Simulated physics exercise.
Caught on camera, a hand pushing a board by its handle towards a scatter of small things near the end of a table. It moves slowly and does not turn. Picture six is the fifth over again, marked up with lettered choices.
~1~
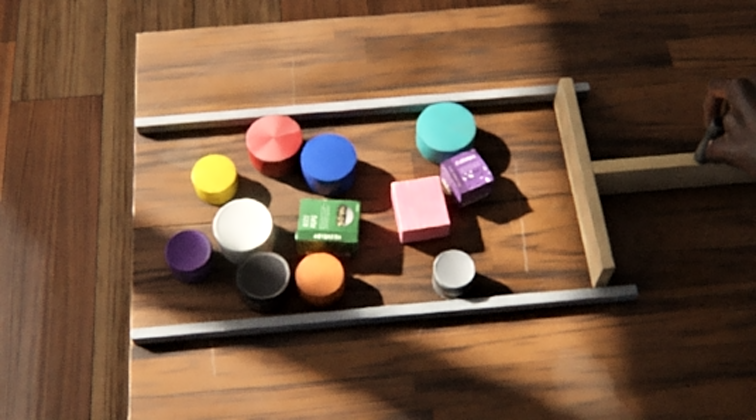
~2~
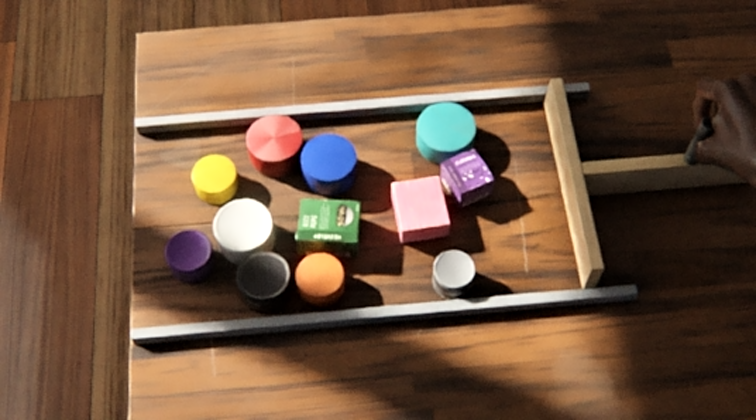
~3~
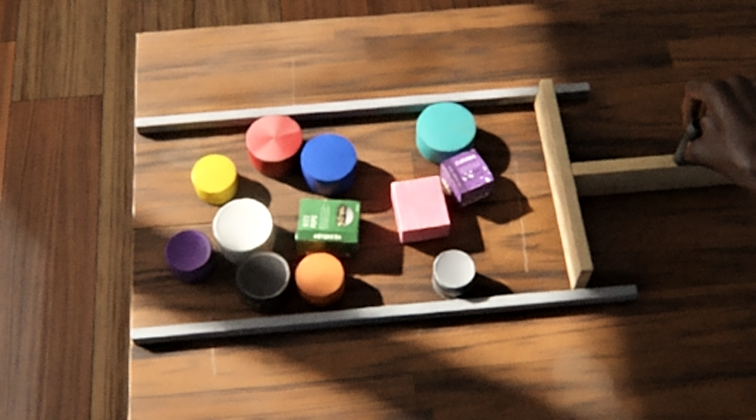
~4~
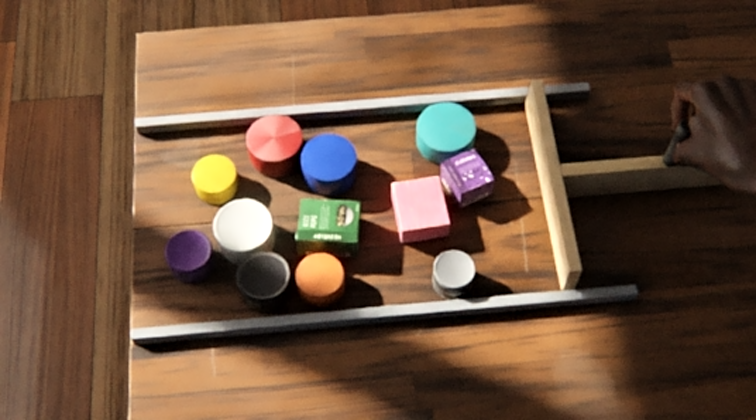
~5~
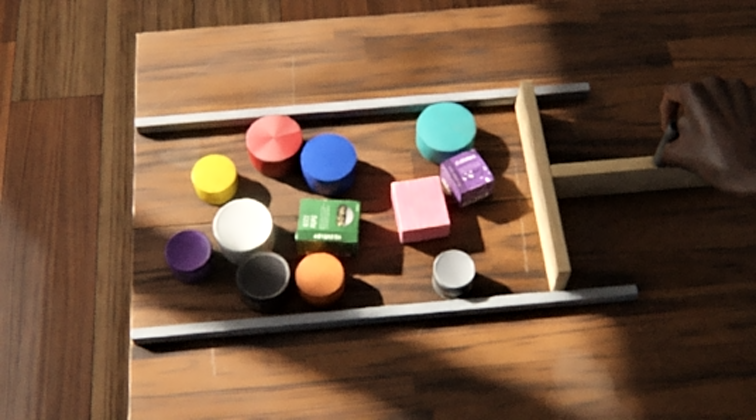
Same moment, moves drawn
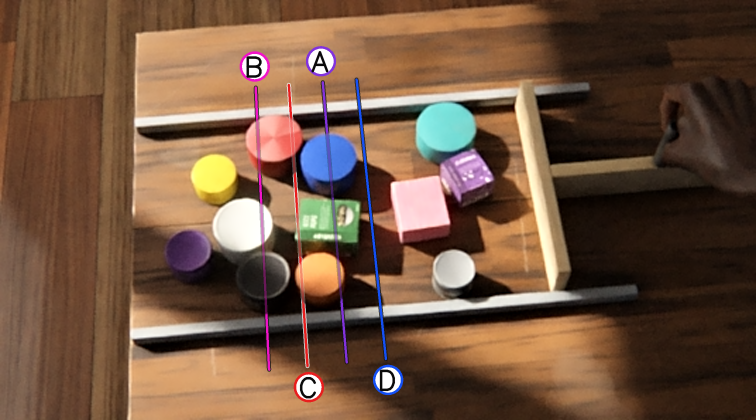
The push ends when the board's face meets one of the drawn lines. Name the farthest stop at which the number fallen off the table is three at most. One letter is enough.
B is the last line within the limit.
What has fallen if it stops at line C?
The purple jar.
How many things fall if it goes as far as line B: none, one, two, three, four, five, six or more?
Two.
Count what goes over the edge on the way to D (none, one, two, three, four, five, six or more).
By then, none.
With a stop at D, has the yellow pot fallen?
No.
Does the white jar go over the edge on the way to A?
No.
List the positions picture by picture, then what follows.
The first picture shows green box (330, 228); purple jar (191, 257); turquoise tin (446, 134).
The second picture shows board (576, 169); pink block (420, 210).
The third picture shows board (565, 170); red tin (276, 146).
The fourth picture shows board (555, 170); black jar (266, 282).
The fifth picture shows board (545, 171); grey jar (454, 276); orange tin (321, 281); purple box (466, 178).
On the marked copy, A at (334, 212); B at (262, 218); C at (297, 215); D at (370, 209).
Taking B. A third of the way, board (443, 180); grey jar (426, 278); turquoise tin (397, 138).
Two thirds of the way, board (341, 188); purple jar (150, 271); white jar (190, 236).
When it is over, board (264, 195); white jar over the edge; purple jar over the edge; two fallen.
As for the rest, A is within the limit but short; C is within the limit but short; D is within the limit but short.
